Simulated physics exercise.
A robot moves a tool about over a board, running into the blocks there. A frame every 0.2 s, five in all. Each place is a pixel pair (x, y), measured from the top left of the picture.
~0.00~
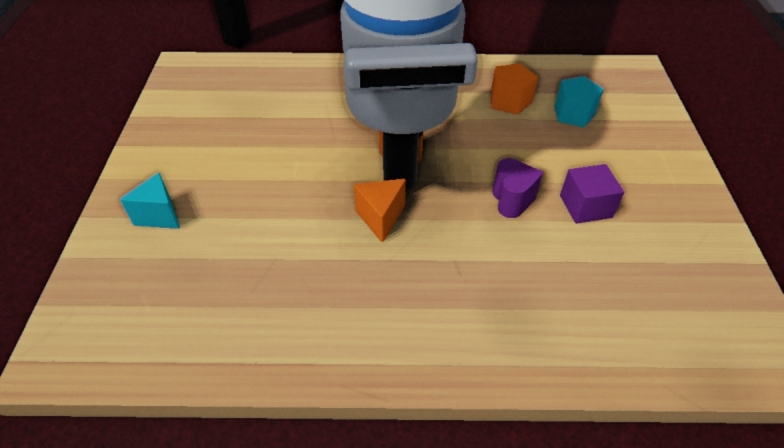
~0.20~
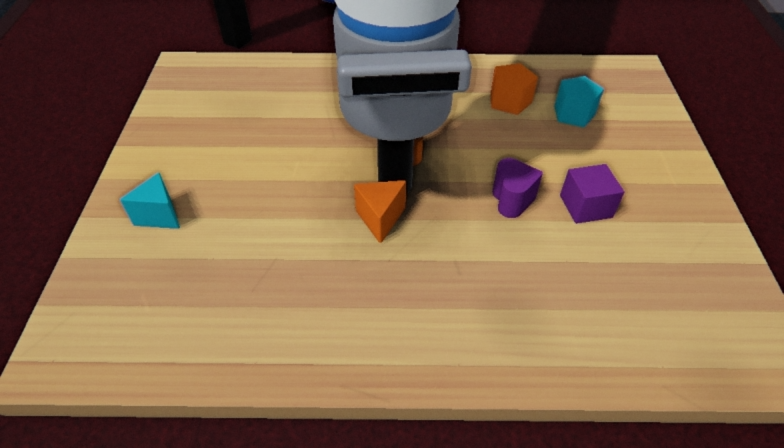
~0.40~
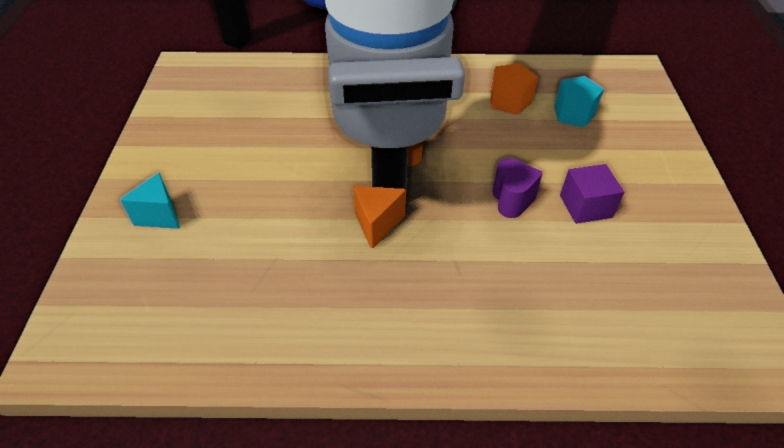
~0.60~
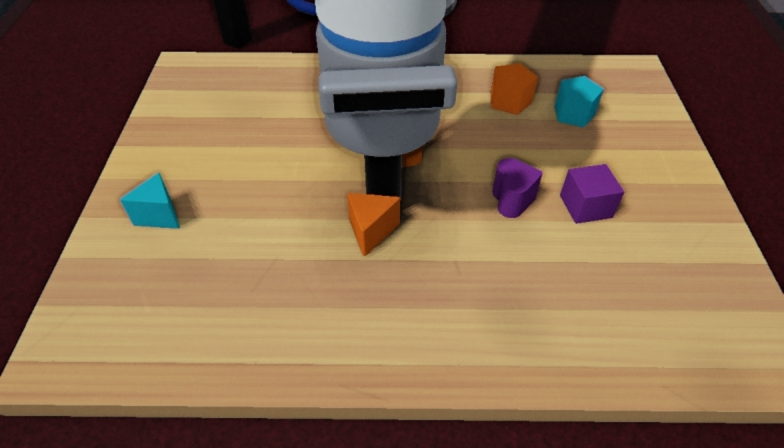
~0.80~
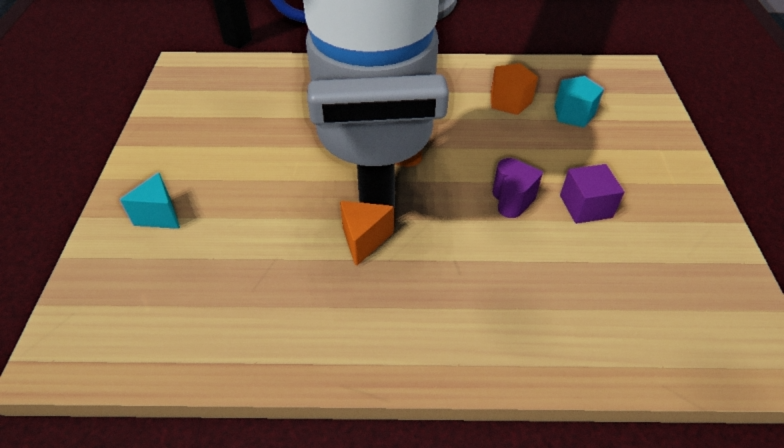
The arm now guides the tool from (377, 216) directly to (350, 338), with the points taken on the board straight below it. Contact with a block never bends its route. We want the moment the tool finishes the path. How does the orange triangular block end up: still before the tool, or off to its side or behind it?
Slipped clear.
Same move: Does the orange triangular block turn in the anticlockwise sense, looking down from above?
No, that is not how it ends up.
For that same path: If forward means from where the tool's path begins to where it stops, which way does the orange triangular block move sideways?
Moves right.
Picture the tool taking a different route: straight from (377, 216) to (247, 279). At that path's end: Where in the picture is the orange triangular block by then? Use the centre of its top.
It is going to be at (344, 237).
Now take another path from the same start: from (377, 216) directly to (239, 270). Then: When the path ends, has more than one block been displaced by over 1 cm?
No, that is not how it ends up.
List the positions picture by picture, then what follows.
In the first picture, lower end of the tool (400, 179), tops of blocks, orange triangular block (381, 192), orange oval block hidden.
In the second picture, tool (395, 185), blocks as before.
In the third picture, tool (390, 192), orange triangular block (377, 198).
In the fourth picture, tool (384, 199), orange triangular block (370, 206).
In the fifth picture, tool (377, 207), orange triangular block (363, 215), orange oval block hidden.
What follows on the original path. One third of the way, tool (369, 244); orange triangular block (343, 250), turned 35° clockwise.
Two thirds of the way, tool (359, 285); orange triangular block (321, 284), turned 65° clockwise.
At the end, tool (349, 330); orange triangular block (309, 297), turned 85° clockwise; orange oval block not moved.
